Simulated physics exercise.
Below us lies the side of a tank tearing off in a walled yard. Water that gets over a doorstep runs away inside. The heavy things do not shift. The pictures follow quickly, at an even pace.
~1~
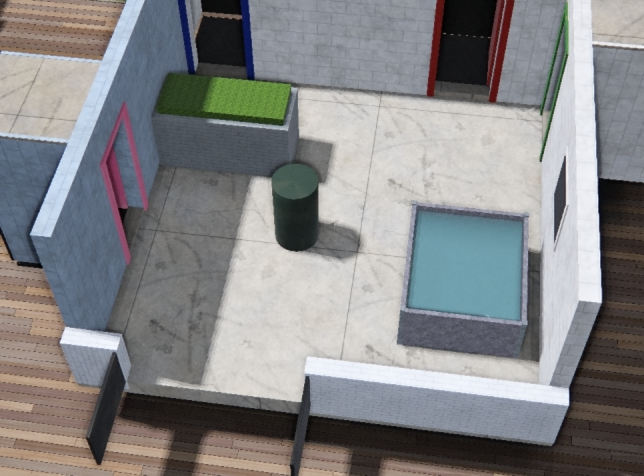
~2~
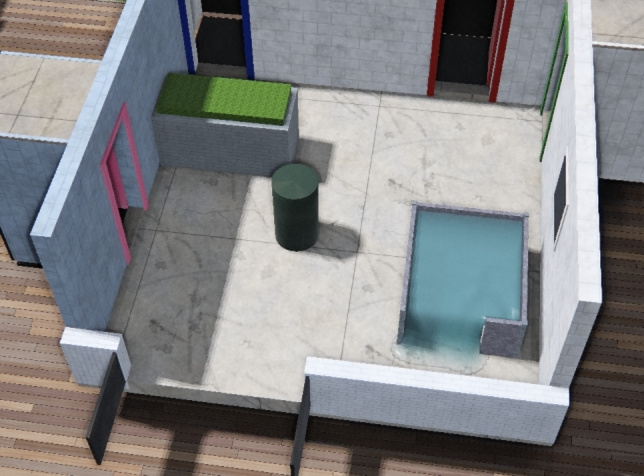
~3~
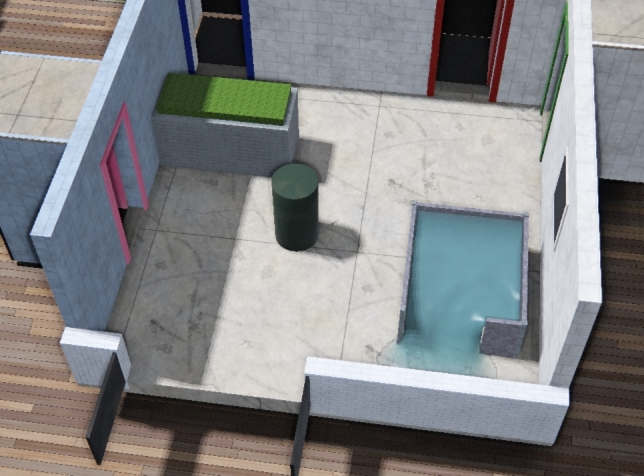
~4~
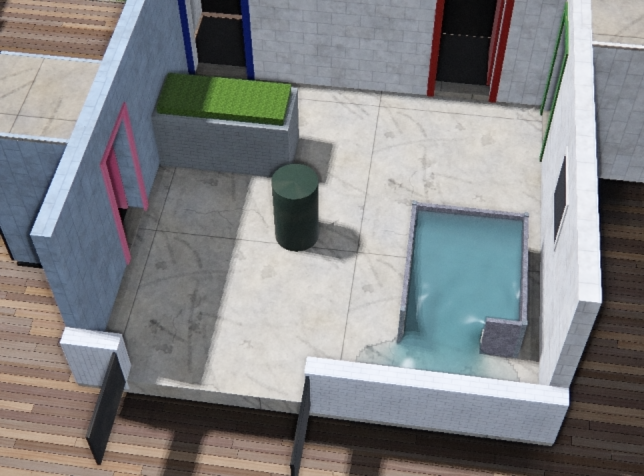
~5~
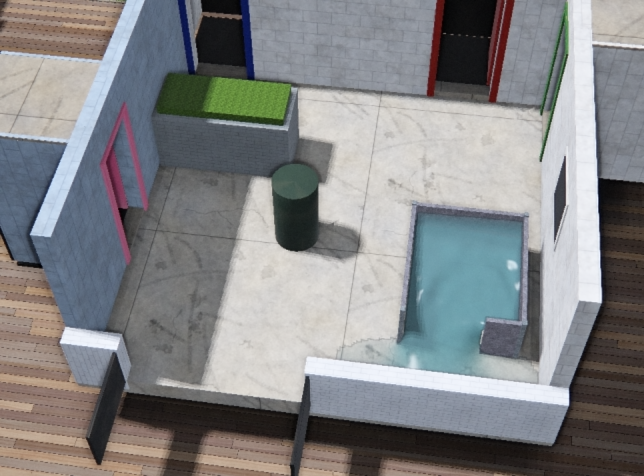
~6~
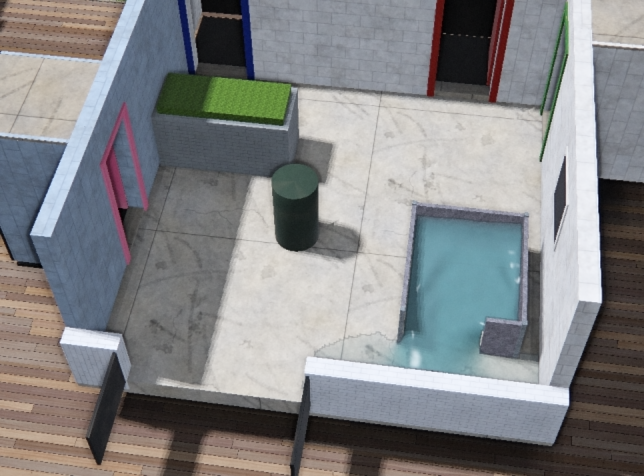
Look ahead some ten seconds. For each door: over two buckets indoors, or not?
The pink door floods; the red door holds within the limit; the blue door holds within the limit; the green door holds within the limit.
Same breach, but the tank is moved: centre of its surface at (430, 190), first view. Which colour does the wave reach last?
Last comes the blue-painted one.
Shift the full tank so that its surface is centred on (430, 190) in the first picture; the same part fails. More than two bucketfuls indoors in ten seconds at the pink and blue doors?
My reading: Pink takes less; blue takes less.
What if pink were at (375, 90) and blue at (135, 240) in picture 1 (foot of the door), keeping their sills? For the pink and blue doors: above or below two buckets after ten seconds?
Then: Pink door stays under; blue door takes more.
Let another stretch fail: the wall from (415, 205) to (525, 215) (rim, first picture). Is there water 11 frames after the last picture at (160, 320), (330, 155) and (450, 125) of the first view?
As listed: No water, awash, under water.
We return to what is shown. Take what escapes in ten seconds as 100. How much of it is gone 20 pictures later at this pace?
I make it 25 per cent.
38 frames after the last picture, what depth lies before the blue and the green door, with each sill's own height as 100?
About 90 and 40 per cent.
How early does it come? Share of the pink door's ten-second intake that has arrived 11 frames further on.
Roughly 0 per cent.
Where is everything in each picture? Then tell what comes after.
The first picture shows the tank at (466, 264) is whole and still.
In the second picture, the front is at (480, 363), out from the gap at (442, 336).
In the third picture, water pours out at (442, 337) and has run to a hidden place.
In the fourth picture, the front is at a hidden place, out from the gap at (442, 337).
In the fifth picture, water pours out at (442, 337) and has run to a hidden place.
In the sixth picture, the front is at a hidden place, out from the gap at (442, 337).
A moment on, water covers 20 % of the floor; the pink door not reached, the red door not reached, the blue door not reached, the green door not reached.
Next, water covers 40 % of the floor; the pink door not reached, the red door not reached, the blue door not reached, the green door not reached.
Then, water covers 55 % of the floor; the pink door over two buckets in, the red door wet at the sill, nothing in, the blue door not reached, the green door wet at the sill, nothing in.
Later, water covers 85 % of the floor; the pink door over two buckets in, the red door under two buckets in, the blue door wet at the sill, nothing in, the green door wet at the sill, nothing in.
In the end, water covers 95 % of the floor; the pink door over two buckets in, the red door under two buckets in, the blue door under two buckets in, the green door wet at the sill, nothing in.
